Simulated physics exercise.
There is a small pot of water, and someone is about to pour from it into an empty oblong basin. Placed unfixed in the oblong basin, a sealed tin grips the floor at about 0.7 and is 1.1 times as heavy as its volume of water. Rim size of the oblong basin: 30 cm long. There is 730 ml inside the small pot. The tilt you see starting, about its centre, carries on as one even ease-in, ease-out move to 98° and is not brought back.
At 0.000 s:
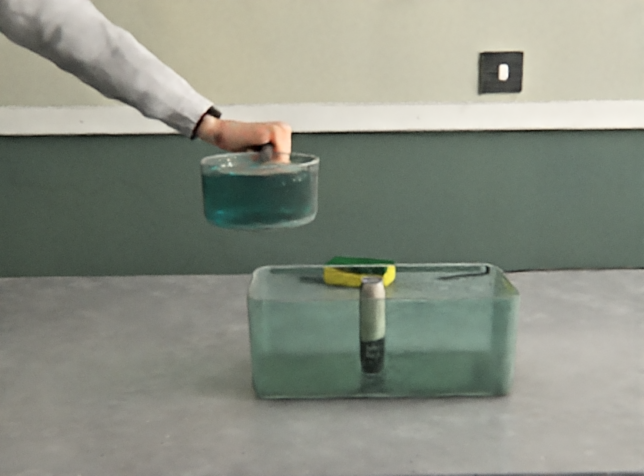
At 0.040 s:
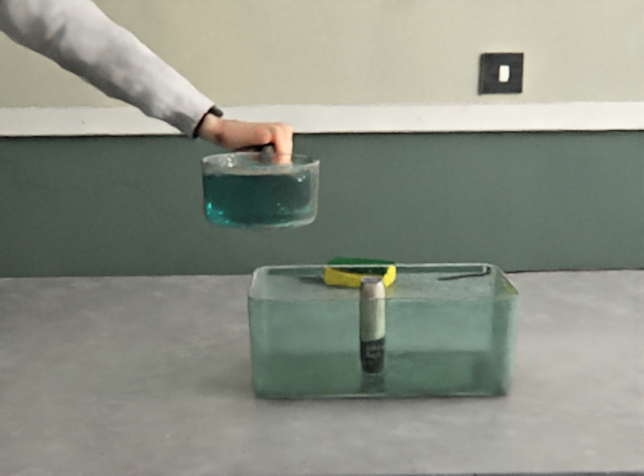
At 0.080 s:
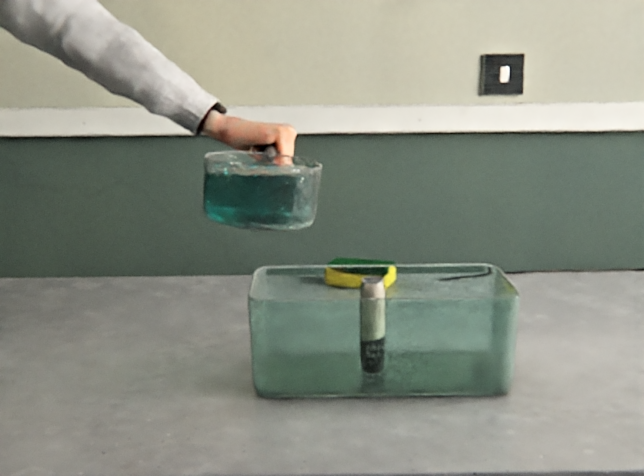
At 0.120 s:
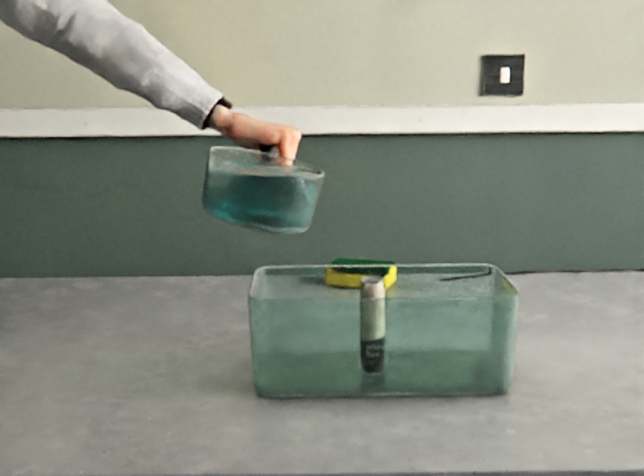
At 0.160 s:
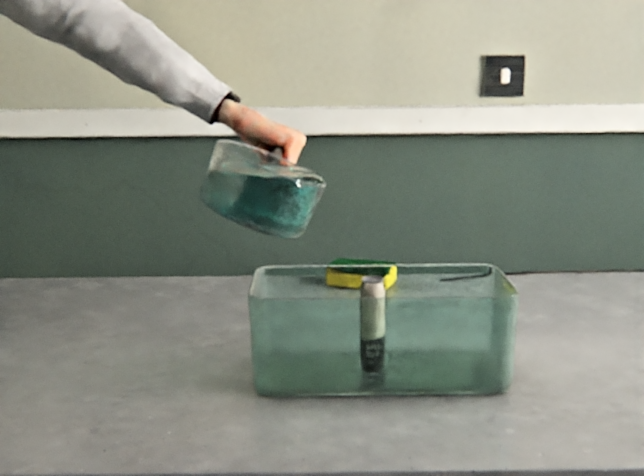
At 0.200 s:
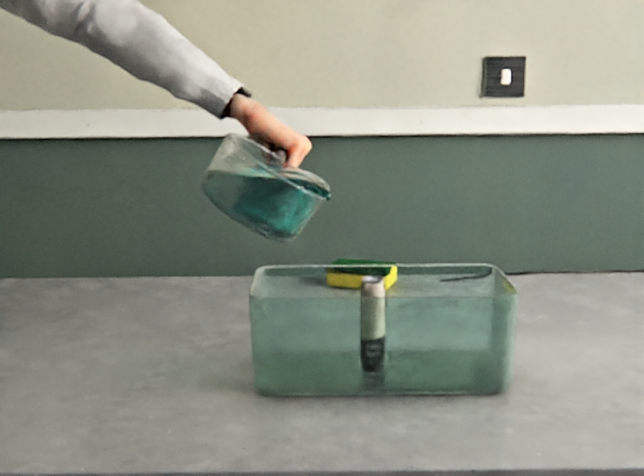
A hand tilts a small clear pot of blue-green water rightward above a glass basin.
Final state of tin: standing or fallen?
Fallen.
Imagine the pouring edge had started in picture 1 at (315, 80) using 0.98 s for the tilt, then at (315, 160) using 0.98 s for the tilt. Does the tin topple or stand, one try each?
In the first try it remains standing; in the second it remains standing.
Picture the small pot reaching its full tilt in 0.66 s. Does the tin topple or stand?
The tin would stay balanced.
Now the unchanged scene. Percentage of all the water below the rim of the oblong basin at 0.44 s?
Estimate - around 36 in a hundred parts.
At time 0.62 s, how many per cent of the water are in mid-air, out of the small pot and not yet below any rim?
Roughly 5 per cent.
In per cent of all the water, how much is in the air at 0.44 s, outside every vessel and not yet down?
Roughly 36 percent.
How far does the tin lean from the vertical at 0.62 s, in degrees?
About 0°.
Then, 0.44 s in, the tilt is 95° and 27 per cent is still to pour; the tin stands where it began.
Then, 0.62 s in, the tilt is 98° and 7 per cent is still to pour; the tin stands 1 cm from where it began.
Then, 0.80 s in, the tilt is 98° and 2 per cent is still to pour; the tin leans 19°.
Then, 1.00 s in, the tilt is 98° and 0 per cent is still to pour; the tin lies on its side.
Finally, the tin lies on its side.
